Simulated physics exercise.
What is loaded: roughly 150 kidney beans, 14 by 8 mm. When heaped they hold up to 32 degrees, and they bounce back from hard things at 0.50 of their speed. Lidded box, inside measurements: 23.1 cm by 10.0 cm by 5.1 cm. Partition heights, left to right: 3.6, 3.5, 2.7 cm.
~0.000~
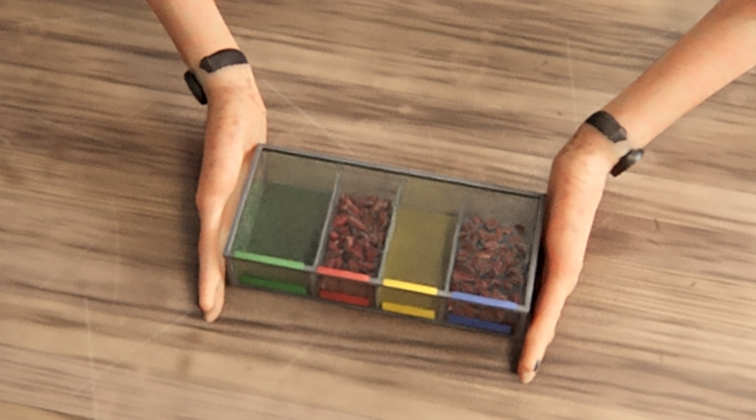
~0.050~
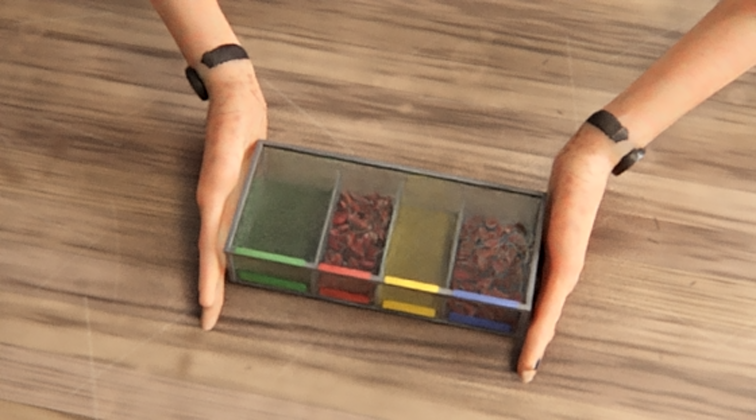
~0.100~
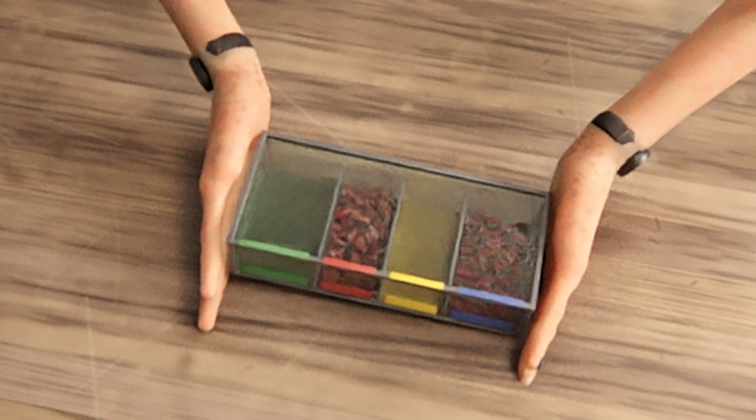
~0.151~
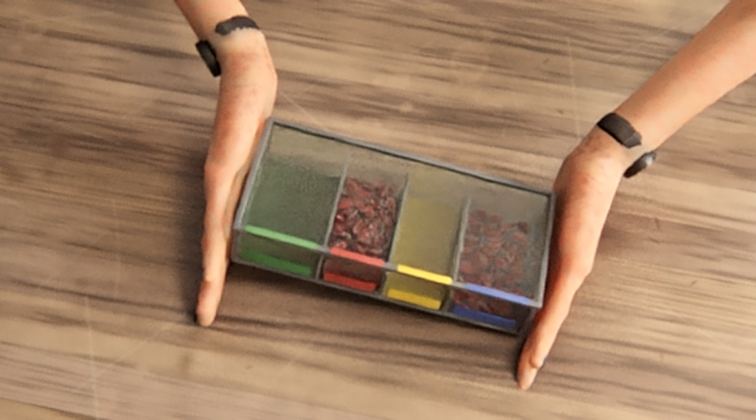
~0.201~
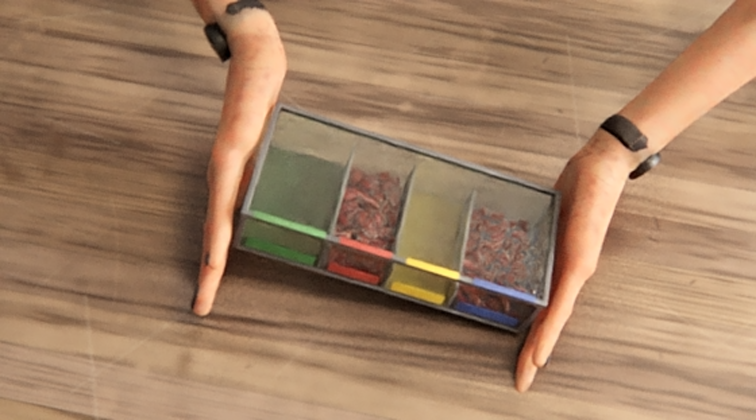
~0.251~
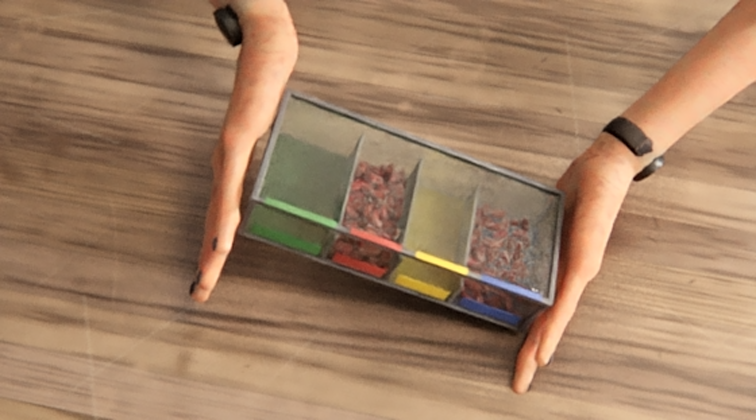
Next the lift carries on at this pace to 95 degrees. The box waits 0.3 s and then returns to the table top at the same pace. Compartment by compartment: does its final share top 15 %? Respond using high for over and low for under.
Red high, blue high, green low, yellow low.
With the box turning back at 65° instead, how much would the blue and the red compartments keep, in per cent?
Result - blue 40 %, red 60 %.
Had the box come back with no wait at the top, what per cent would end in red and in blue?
Final amounts, red 40% and blue 55%.
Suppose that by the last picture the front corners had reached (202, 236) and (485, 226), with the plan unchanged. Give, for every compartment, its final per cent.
Per cent by compartment: Red 60, blue 5, green 25, yellow 15.
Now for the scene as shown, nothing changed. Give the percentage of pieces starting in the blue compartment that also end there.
Roughly 100 per cent.
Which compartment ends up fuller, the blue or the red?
Fuller: Blue.
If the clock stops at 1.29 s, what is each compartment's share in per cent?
Red 40, blue 55, green 0, yellow 5.
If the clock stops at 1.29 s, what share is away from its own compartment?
At that time I'd say around 20 per cent.
Then, at 1.29 s, tilt 95 degrees; red 40 %, blue 55 %, yellow 5 %.
After 1.98 s, tilt 49 degrees; red 40 %, blue 60 %.
After 2.71 s, tilt 0 degrees; red 35 %, blue 60 %, yellow 5 %.
In the end, at 3.1 s, red 35 %, blue 60 %, green 0 %, yellow 5 %.
